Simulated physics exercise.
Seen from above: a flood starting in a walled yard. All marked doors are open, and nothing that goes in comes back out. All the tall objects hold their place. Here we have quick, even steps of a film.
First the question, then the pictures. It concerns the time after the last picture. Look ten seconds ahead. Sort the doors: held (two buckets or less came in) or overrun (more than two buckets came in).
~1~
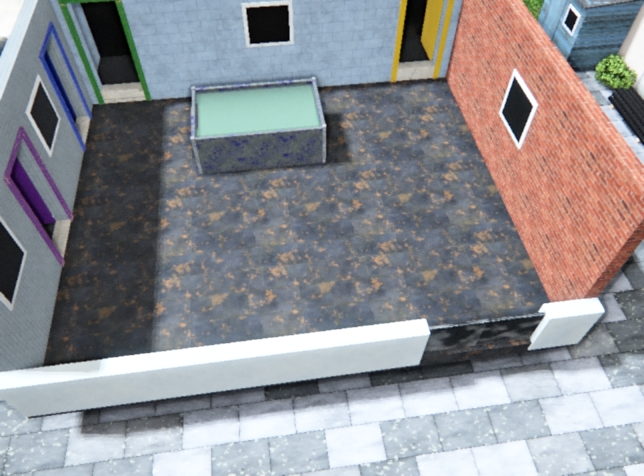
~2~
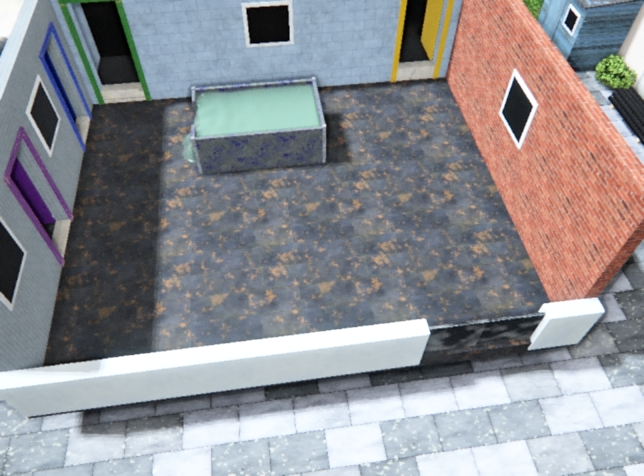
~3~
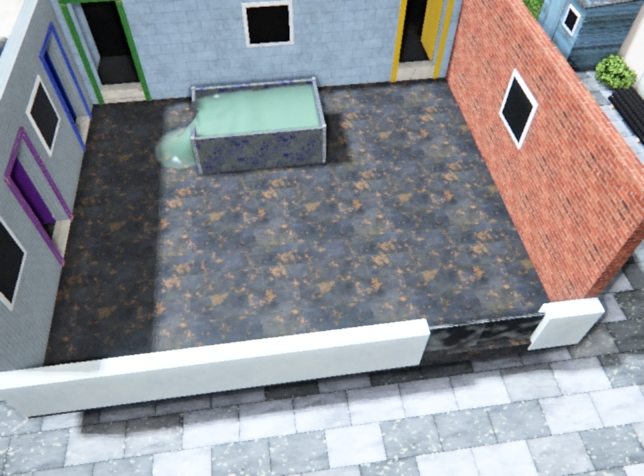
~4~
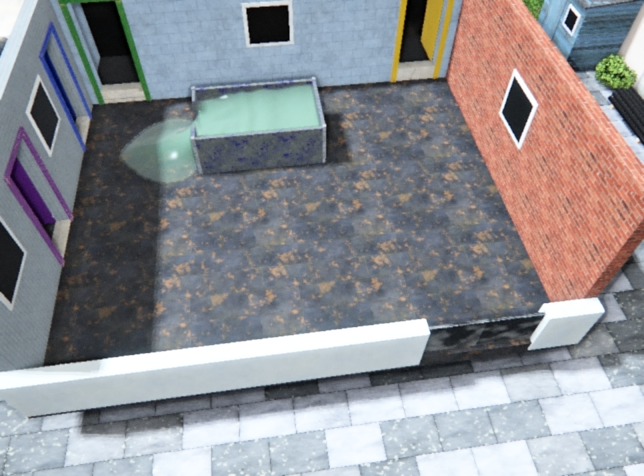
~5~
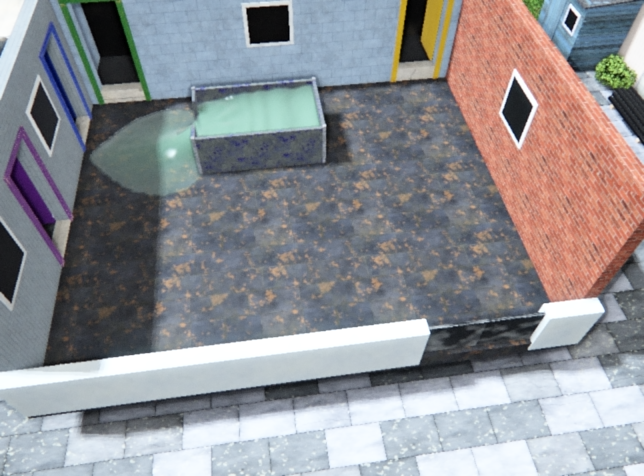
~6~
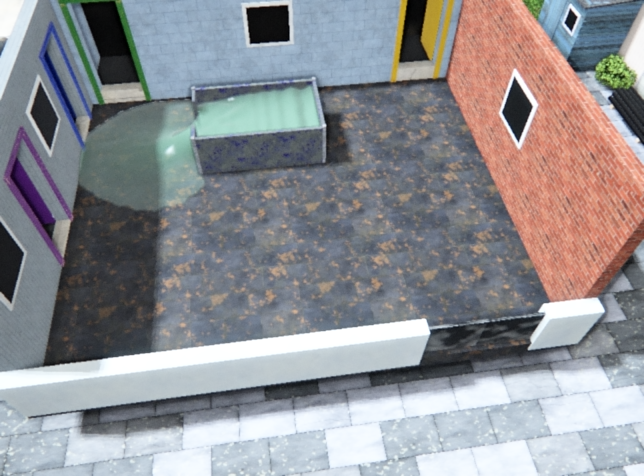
Sorted: Blue door overrun, purple door overrun, yellow door held, green door held.
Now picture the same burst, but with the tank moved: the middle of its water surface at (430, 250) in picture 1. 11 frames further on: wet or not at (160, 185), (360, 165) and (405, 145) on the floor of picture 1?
First spot swamped, second bare, third bare.
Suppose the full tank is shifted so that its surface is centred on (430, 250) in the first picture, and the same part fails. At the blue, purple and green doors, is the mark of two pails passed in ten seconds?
Blue door stays within it; purple door exceeds it; green door stays within it.
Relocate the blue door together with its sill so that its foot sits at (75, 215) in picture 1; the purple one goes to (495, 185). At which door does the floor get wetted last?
It's the door marked purple.
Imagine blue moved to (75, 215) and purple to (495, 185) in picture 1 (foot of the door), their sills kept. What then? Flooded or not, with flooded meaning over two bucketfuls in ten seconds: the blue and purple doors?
Short version: The blue door tops the limit and the purple door stays within the limit.
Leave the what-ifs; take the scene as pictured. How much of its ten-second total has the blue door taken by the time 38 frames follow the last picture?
By then roughly 95 percent of the ten-second total is in.
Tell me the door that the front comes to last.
The one in yellow.
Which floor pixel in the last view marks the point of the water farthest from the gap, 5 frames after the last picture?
Somewhere about (64, 261).
A moment on, water covers 15 % of the floor; the blue door over two buckets in, the purple door wet at the sill, nothing in, the yellow door not reached, the green door wet at the sill, nothing in.
Next, water covers 20 % of the floor; the blue door far over two buckets in, the purple door under two buckets in, the yellow door not reached, the green door wet at the sill, nothing in.
Then, water covers 30 % of the floor; the blue door far over two buckets in, the purple door over two buckets in, the yellow door not reached, the green door wet at the sill, nothing in.
Later, water covers 50 % of the floor; the blue door far over two buckets in, the purple door over two buckets in, the yellow door not reached, the green door wet at the sill, nothing in.
In the end, water covers 80 % of the floor; the blue door far over two buckets in, the purple door over two buckets in, the yellow door wet at the sill, nothing in, the green door wet at the sill, nothing in.
